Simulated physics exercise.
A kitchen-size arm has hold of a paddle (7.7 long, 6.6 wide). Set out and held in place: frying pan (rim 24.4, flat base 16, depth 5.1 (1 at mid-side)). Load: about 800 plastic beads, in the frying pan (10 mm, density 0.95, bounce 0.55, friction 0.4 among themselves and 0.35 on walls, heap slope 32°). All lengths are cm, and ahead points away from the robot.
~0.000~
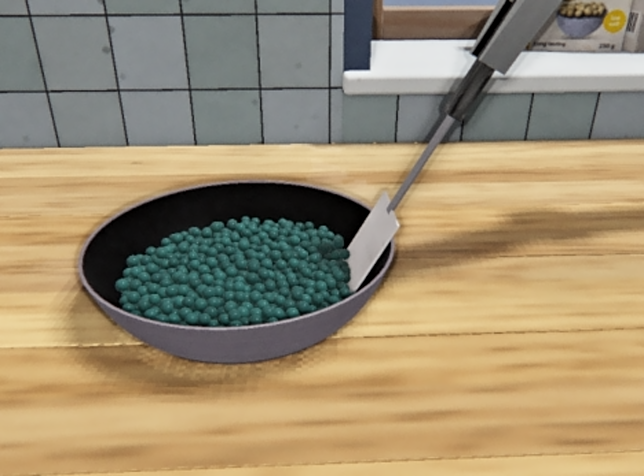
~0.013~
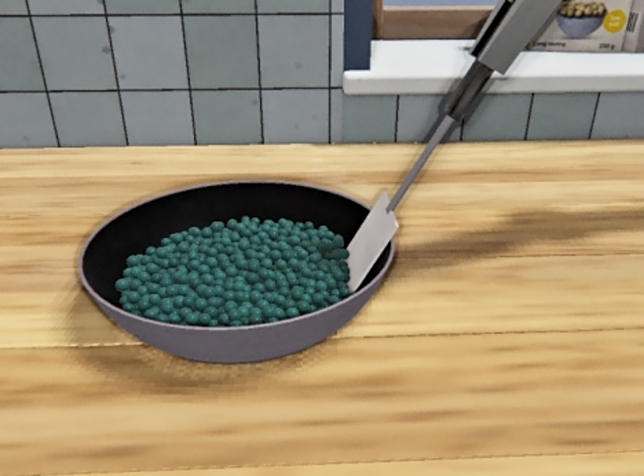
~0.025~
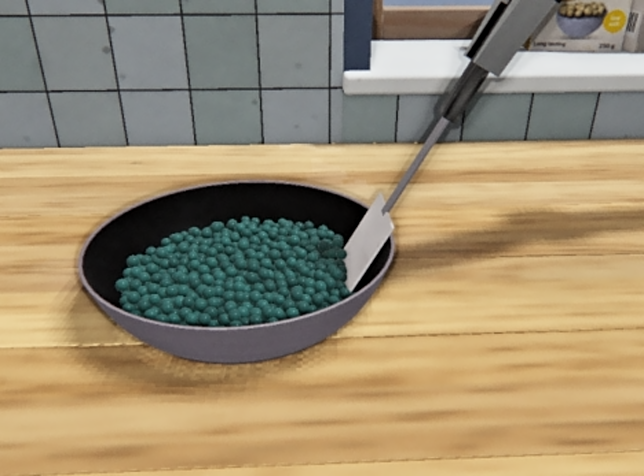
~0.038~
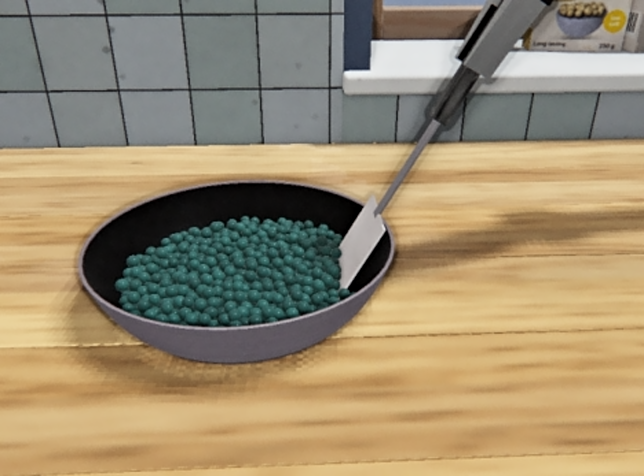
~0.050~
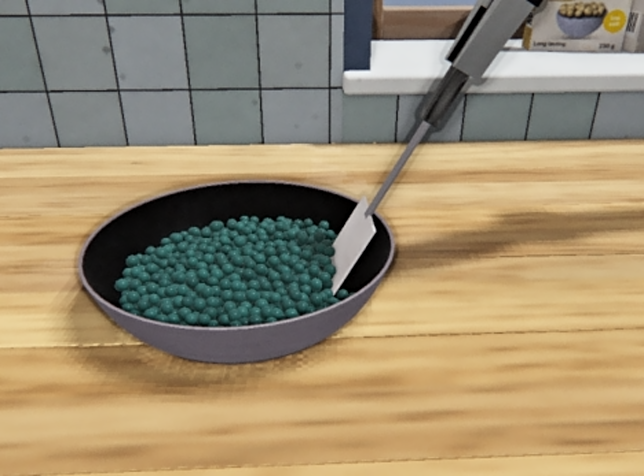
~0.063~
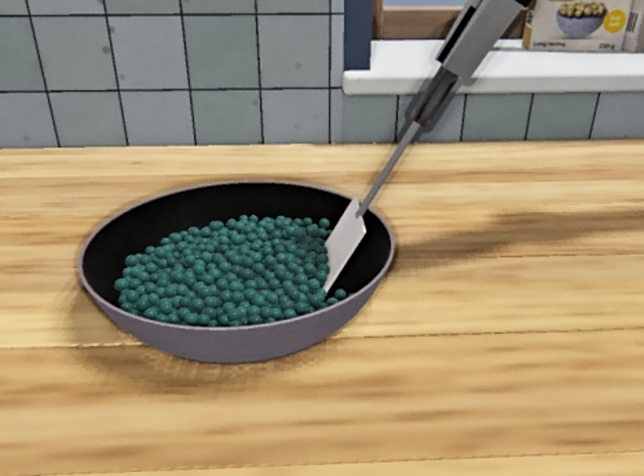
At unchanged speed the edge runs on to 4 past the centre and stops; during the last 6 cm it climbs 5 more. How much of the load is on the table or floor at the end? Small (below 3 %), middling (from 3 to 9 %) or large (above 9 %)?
Answer: Small; below 3 % of the plastic beads finish on the table or floor.
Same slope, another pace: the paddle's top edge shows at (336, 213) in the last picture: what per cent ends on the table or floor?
About 10 per cent.
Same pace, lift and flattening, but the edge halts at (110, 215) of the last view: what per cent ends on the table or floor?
About 15 per cent.
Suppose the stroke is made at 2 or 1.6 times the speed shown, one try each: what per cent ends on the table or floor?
About 10 and 5 per cent.
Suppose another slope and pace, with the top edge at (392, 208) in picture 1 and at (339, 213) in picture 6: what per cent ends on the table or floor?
Some 5 per cent.
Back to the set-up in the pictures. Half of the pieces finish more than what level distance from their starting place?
Roughly 2 cm.
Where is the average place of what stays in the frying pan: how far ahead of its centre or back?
About 3.0 cm ahead.
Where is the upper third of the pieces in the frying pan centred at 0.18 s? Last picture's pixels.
Near (202, 264).
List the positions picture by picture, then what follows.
Paddle top edge at (392, 208), sloping 61°; upper third of the load around (245, 267), from x 120 to 355, top at y 220; 802 in the frying pan, in the first picture.
Paddle top edge at (391, 208), sloping 61°; upper third of the load around (245, 267), from x 120 to 355, top at y 220, in the second picture.
Paddle top edge at (387, 209), sloping 61°; upper third of the load around (246, 267), from x 120 to 355, top at y 220, in the third picture.
Paddle top edge at (378, 211), sloping 61°; upper third of the load around (247, 267), from x 120 to 355, top at y 220, in the fourth picture.
Paddle top edge at (369, 212), sloping 61°; upper third of the load around (247, 263), from x 120 to 355, top at y 220, in the fifth picture.
Paddle top edge at (360, 213), sloping 61°; upper third of the load around (246, 263), from x 120 to 350, top at y 220; 802 in the frying pan, in the sixth picture.
By 0.12 s, sloping 61°, highest piece 4 above the table; 802 in the frying pan.
By 0.18 s, sloping 61°, highest piece 6 above the table; 802 in the frying pan.
By 0.41 s, sloping 61°, highest piece 5 above the table; 802 in the frying pan.
By 1.46 s, sloping 61°, highest piece 5 above the table; 802 in the frying pan.
Final count, 802 in the frying pan. That is 0 % on the table or floor.
